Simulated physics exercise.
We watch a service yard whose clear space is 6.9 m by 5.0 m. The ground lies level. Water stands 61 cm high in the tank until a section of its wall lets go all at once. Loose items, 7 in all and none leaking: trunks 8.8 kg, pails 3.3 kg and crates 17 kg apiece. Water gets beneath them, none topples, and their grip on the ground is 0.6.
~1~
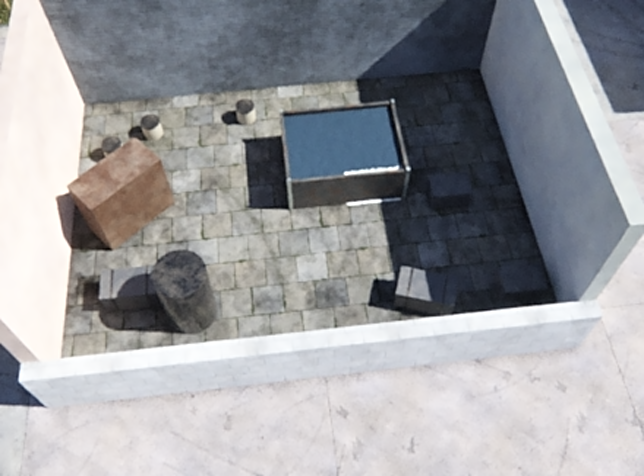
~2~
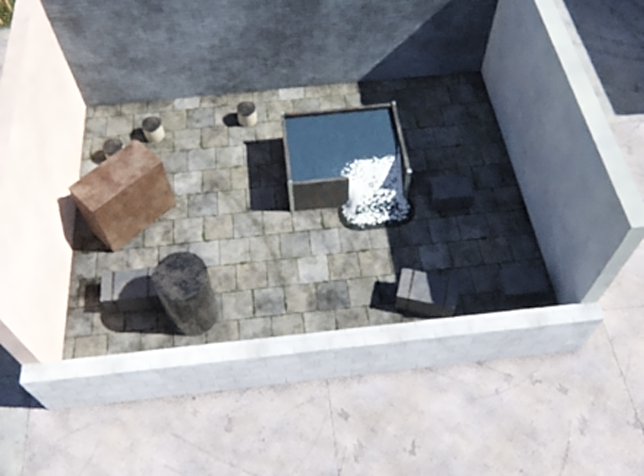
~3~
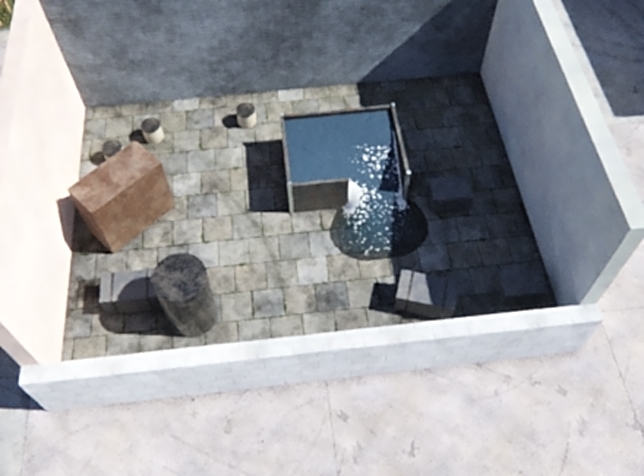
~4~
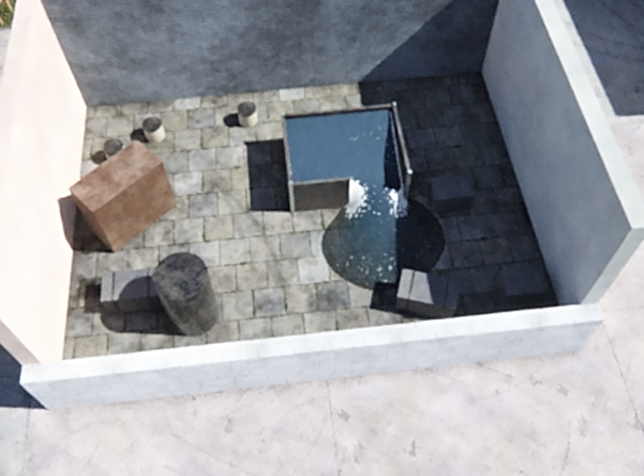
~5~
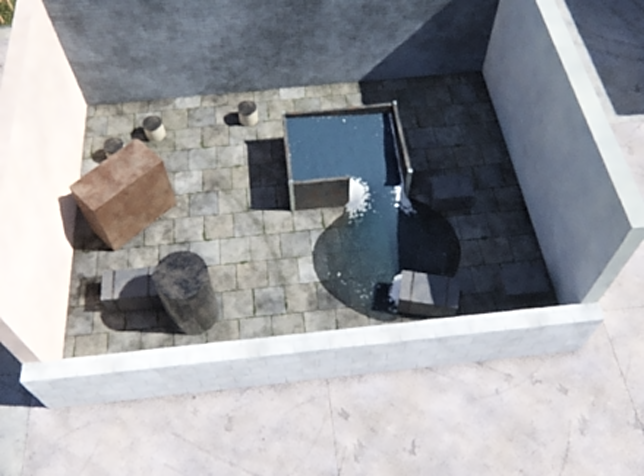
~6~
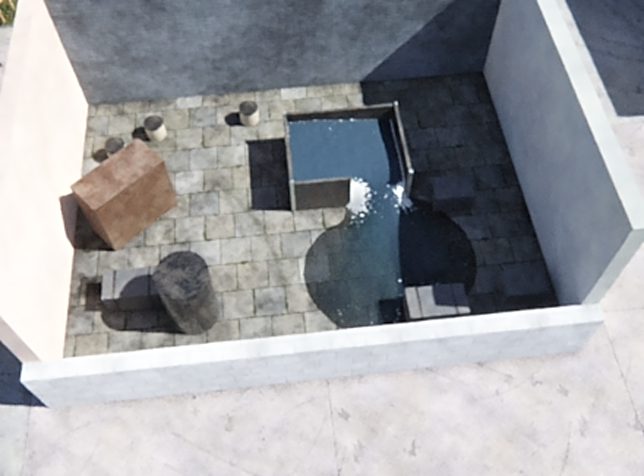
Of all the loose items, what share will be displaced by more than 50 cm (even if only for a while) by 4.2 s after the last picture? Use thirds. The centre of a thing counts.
That comes to not even a third.
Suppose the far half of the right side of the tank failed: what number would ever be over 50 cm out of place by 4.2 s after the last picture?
Then 3.
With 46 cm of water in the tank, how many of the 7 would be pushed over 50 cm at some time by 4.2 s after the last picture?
In that case 2 of them.
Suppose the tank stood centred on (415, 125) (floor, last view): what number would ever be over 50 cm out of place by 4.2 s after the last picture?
Then 3.
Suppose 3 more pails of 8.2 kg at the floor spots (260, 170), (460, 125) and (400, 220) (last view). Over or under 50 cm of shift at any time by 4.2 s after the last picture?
In turn: Under, less, more.
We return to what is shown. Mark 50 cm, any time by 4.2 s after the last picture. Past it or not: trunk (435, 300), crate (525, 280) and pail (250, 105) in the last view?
In that order: Past it, more, under.
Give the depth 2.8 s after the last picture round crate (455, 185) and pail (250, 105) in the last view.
About 5 and 0 cm.
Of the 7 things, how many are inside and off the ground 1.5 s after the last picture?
At that moment 2.
Then, 0.4 s after the last picture 0 of 7 are over 50 cm from their spots; 1 afloat.
Then, 1.5 s after the last picture 0 of 7 are over 50 cm from their spots; 2 afloat.
Then, 2.8 s after the last picture 1 of 7 are over 50 cm from their spots; 2 afloat.
Then, 4.2 s after the last picture 2 of 7 are over 50 cm from their spots, and 2 have been at some point; 1 afloat.
